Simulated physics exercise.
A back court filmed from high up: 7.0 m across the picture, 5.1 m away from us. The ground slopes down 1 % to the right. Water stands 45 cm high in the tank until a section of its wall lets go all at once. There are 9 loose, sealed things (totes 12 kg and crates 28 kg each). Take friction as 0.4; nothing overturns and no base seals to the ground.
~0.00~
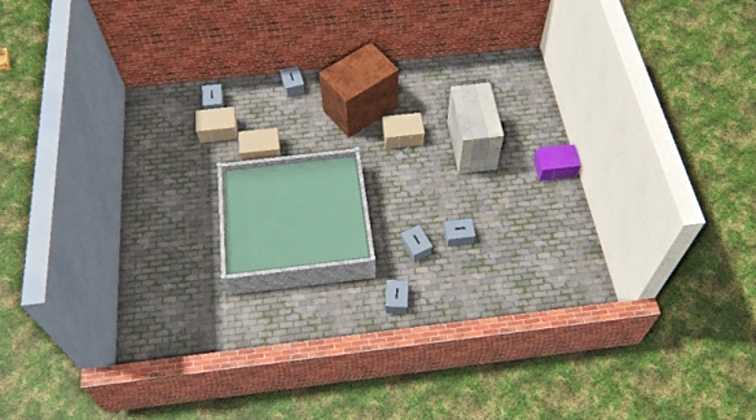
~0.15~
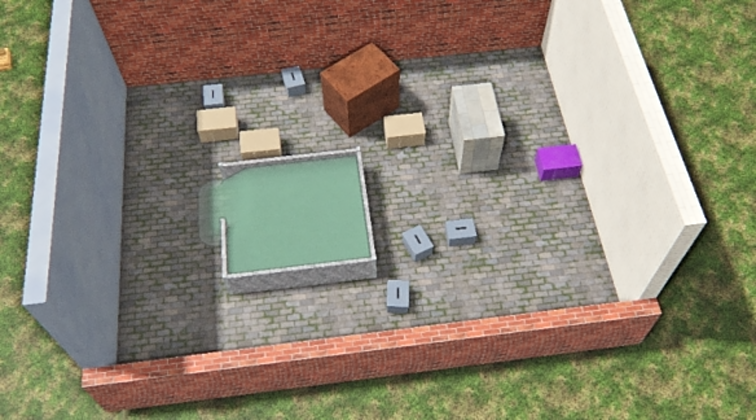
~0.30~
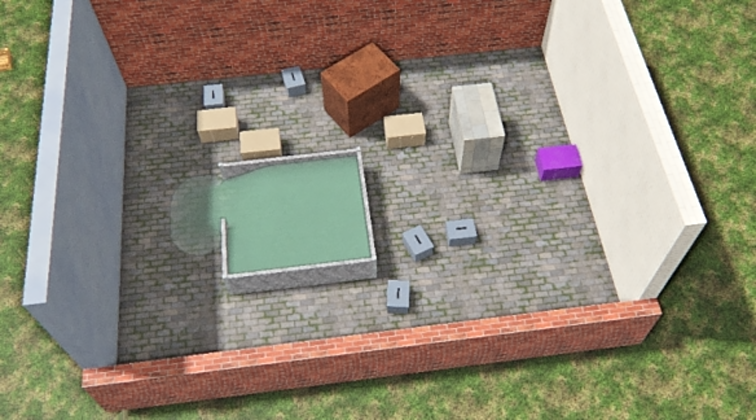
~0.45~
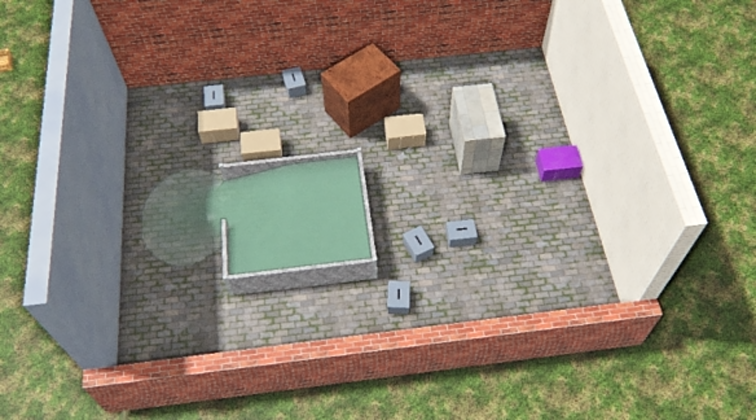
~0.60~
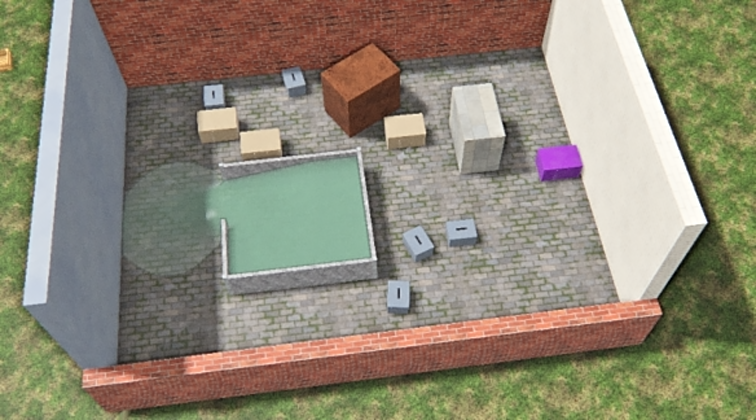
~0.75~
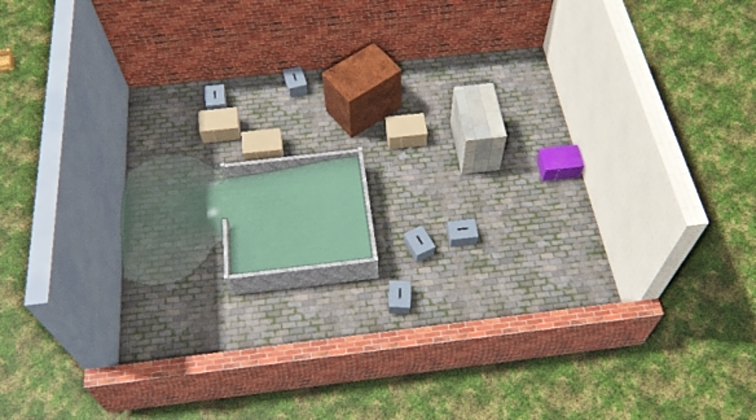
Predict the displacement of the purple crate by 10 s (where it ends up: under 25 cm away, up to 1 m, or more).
Purple crate barely shifts.
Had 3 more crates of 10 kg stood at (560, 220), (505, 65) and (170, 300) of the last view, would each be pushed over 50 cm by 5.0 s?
In turn: Short of it, under, more.
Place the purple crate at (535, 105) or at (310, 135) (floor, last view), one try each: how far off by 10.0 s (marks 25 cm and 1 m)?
In turn: It barely shifts; it stays put.
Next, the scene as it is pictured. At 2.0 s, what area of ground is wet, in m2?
Some 9.5 m2.
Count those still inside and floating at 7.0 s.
0 of them.
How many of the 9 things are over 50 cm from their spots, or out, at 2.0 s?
By then 0.
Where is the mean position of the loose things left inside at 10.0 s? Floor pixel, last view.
At about (388, 171).
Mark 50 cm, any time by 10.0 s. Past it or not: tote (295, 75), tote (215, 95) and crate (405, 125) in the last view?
In turn: More, more, less.
After 2.0 s the purple crate is near (562, 157), 0.0 m from its start, aground; 0 afloat.
After 4.5 s the purple crate is near (562, 157), 0.0 m from its start, aground; 0 afloat.
After 7.0 s the purple crate is near (562, 157), 0.0 m from its start, aground; 0 afloat.
After 10.0 s the purple crate is near (562, 157), 0.0 m from its start, aground; 0 afloat.
